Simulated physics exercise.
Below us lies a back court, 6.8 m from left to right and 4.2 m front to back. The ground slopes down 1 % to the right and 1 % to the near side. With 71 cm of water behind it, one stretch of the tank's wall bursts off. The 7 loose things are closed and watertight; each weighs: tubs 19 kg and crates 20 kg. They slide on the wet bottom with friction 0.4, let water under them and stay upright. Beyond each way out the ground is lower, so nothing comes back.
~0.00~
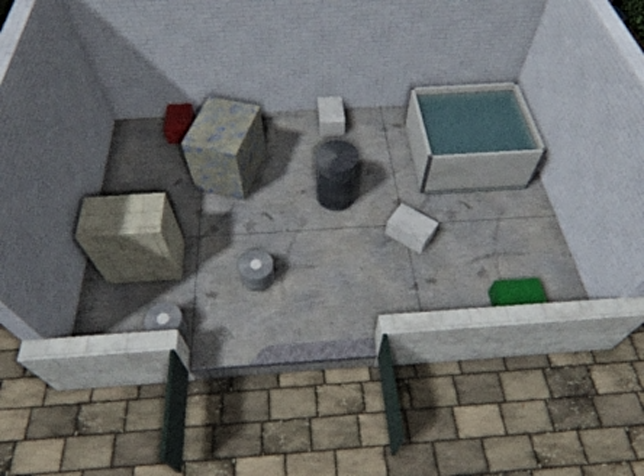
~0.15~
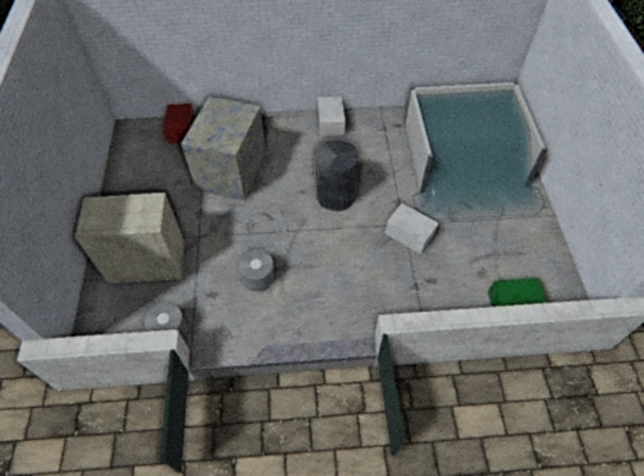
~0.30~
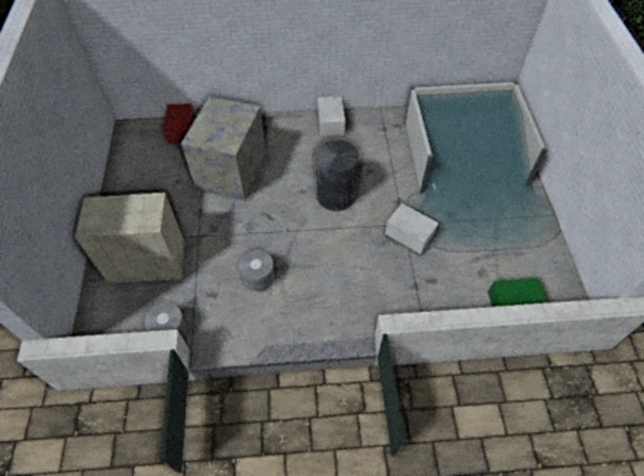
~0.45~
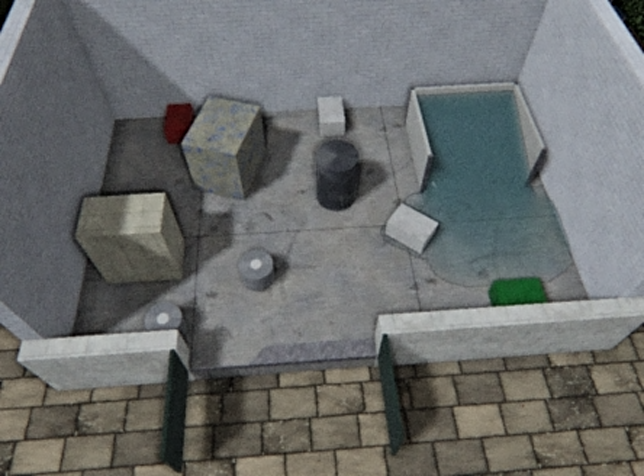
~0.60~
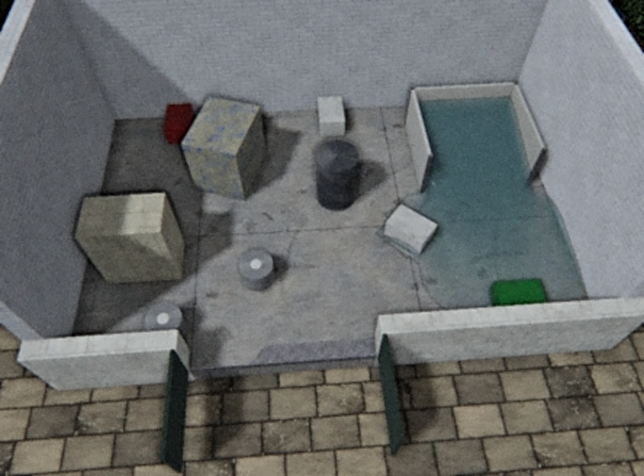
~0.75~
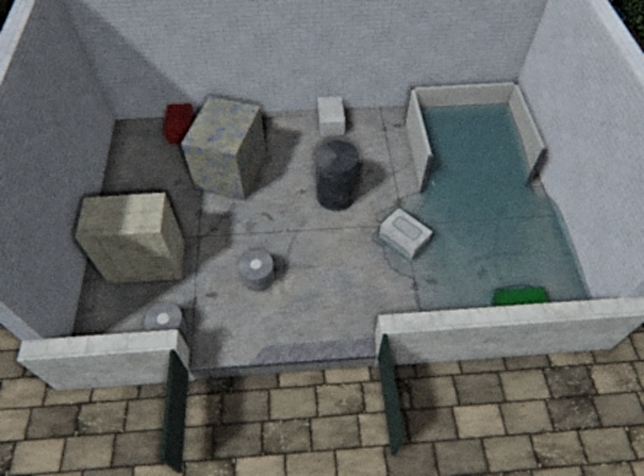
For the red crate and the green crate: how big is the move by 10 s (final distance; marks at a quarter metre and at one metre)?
The red crate stays put; the green crate travels far.
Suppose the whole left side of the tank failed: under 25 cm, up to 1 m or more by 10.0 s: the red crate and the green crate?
Then the red crate ends far away, the green crate barely shifts.
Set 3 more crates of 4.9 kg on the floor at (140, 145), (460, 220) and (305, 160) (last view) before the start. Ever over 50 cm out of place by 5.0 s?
In that order: Short of it, more, short of it.
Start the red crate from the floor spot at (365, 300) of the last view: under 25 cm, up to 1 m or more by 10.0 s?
It ends far away.
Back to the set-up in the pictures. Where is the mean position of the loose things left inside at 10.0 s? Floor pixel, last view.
Near (231, 205).
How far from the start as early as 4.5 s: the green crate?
About 300 cm.
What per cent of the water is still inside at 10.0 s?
Some 74 per cent remains.
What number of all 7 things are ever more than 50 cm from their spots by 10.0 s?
4 of them.
After 2.0 s the red crate is near (178, 116), 0.0 m from its start, aground; the green crate is near (505, 288), 0.3 m from its start, afloat; 0 of 7 are out; 1 afloat.
After 4.5 s the red crate is near (178, 116), 0.0 m from its start, aground; the green crate is near (300, 280), 2.9 m from its start, aground; 0 of 7 are out; 0 afloat.
After 7.0 s the red crate is near (178, 116), 0.0 m from its start, aground; the green crate is near (279, 286), 3.1 m from its start, aground; 0 of 7 are out; 0 afloat.
After 10.0 s the red crate is near (178, 116), 0.0 m from its start, aground; the green crate is near (279, 286), 3.1 m from its start, aground; 0 of 7 are out; 0 afloat.
